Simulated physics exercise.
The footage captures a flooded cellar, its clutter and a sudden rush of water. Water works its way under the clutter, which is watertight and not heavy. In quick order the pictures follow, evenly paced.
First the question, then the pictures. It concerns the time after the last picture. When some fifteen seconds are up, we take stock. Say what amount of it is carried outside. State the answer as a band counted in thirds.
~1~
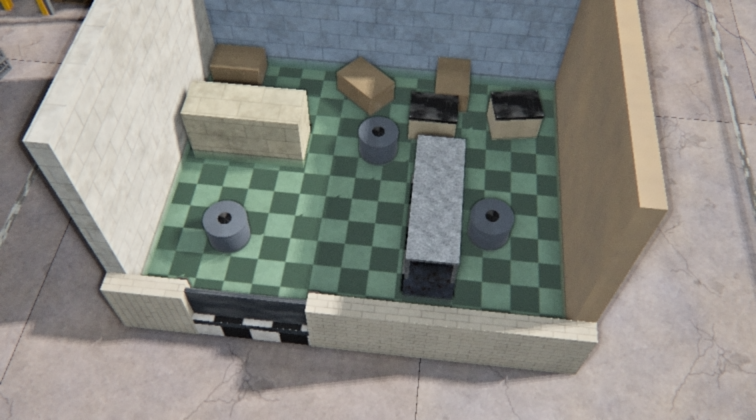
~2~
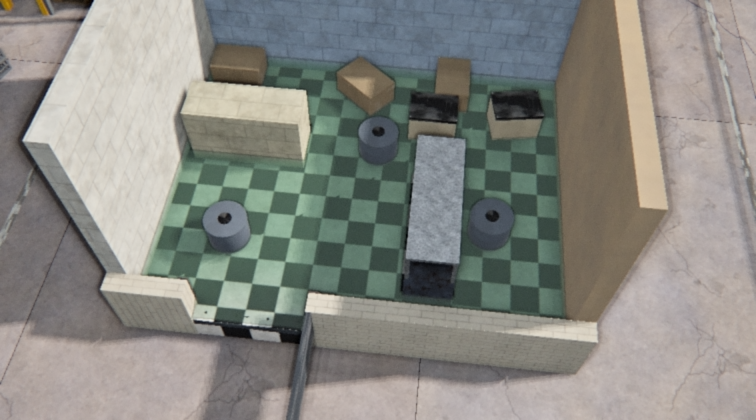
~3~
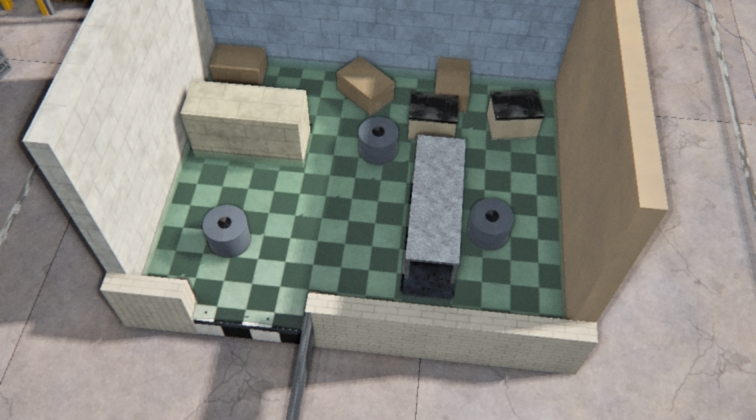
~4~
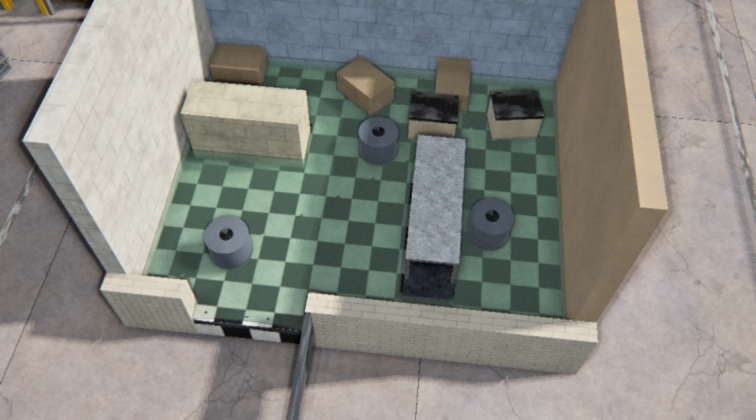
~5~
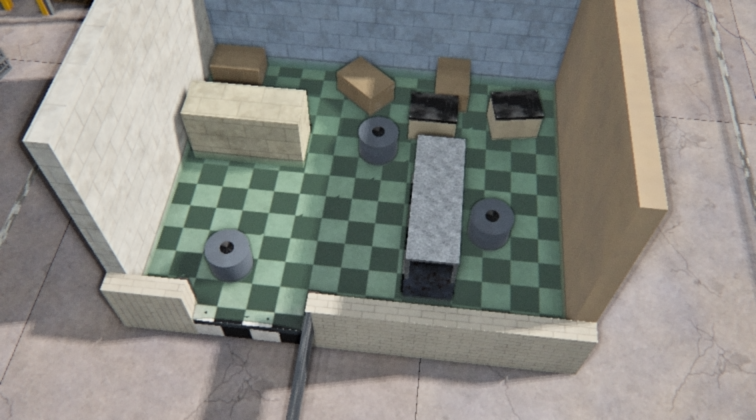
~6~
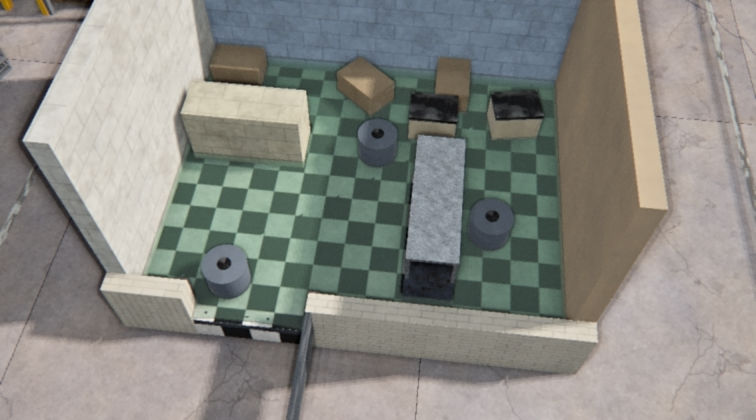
Answer: Between one and two thirds.
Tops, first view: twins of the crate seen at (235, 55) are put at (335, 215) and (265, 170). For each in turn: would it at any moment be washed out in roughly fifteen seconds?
First lost, then lost.
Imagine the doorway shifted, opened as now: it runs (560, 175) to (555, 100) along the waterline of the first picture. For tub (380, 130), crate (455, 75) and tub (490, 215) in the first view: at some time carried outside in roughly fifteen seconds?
Ordered result: Exited / exited / exited.
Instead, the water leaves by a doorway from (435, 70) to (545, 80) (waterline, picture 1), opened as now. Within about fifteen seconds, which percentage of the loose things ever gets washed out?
Some 80 per cent.
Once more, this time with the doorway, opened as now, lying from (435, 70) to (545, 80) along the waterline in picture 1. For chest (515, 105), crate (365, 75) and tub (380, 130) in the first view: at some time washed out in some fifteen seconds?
For the three items in order: Escaped, escaped, escaped.
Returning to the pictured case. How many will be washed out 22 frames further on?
All told, it is 3.
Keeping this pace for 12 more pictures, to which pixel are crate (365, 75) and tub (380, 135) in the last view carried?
They end up close to (344, 120) and close to (284, 246).
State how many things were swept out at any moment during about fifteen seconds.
The count is 4.
A moment on, 1 of 8 are out; 7 afloat.
Next, 1 of 8 are out; 7 afloat.
Later, 3 of 8 are out; 5 afloat.
In the end, 4 of 8 are out; 4 afloat.
